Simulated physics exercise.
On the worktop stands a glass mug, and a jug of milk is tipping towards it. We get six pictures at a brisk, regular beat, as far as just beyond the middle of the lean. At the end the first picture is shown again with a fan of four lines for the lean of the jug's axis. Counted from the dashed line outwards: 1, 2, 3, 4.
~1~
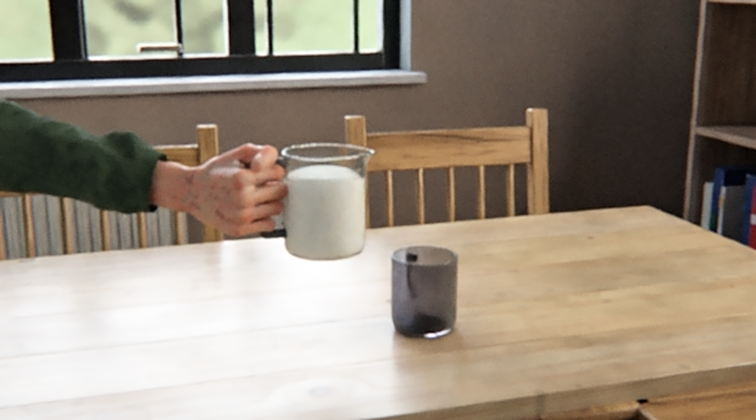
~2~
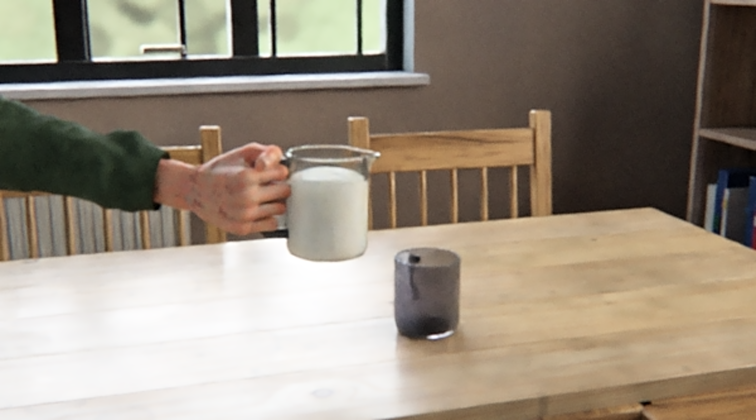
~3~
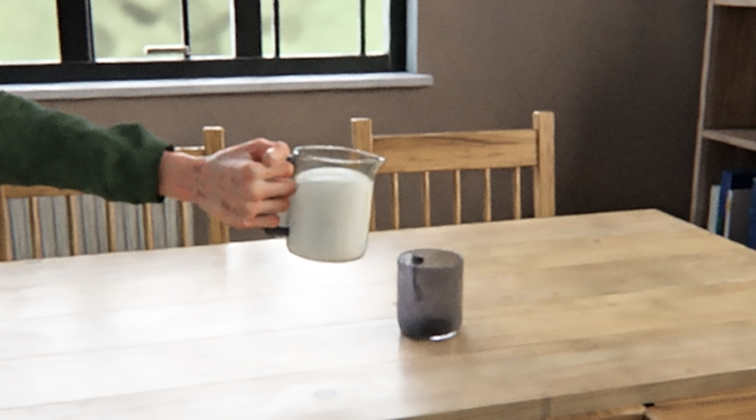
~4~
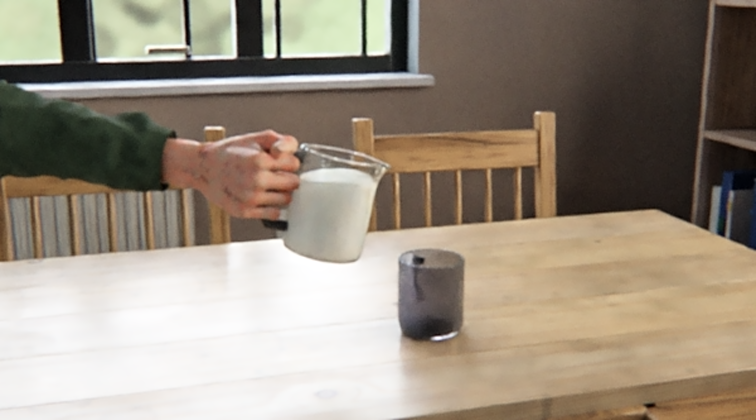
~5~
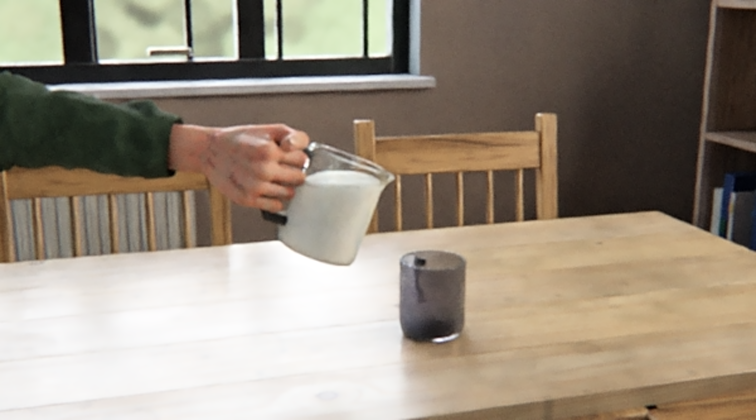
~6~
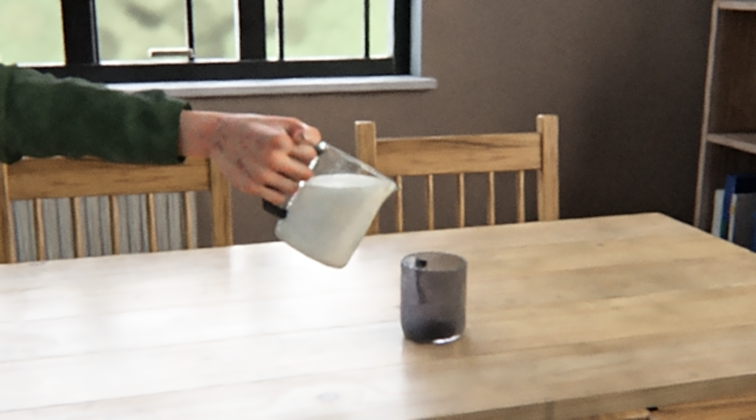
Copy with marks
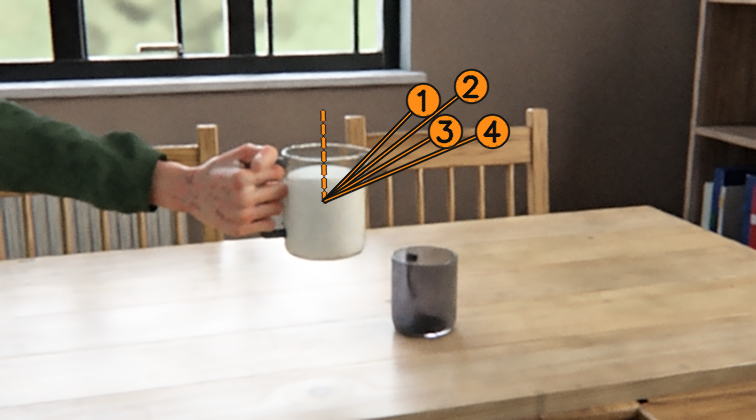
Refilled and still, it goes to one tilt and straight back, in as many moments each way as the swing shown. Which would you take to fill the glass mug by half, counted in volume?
The best tilt is 3.
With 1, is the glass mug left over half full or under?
Under half.
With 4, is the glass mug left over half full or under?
Over half.
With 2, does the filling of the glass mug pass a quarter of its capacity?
Yes.
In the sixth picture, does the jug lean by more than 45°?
No, it does not.
In orange, 1 at (411, 111); 2 at (457, 96); 3 at (429, 138); 4 at (476, 136).
With 1, the glass mug ends with about 21 % of what it can hold.
With 2, the glass mug ends with about 34 % of what it can hold.
With 3, the glass mug ends with about 52 % of what it can hold.
With 4, the glass mug ends with about 72 % of what it can hold.
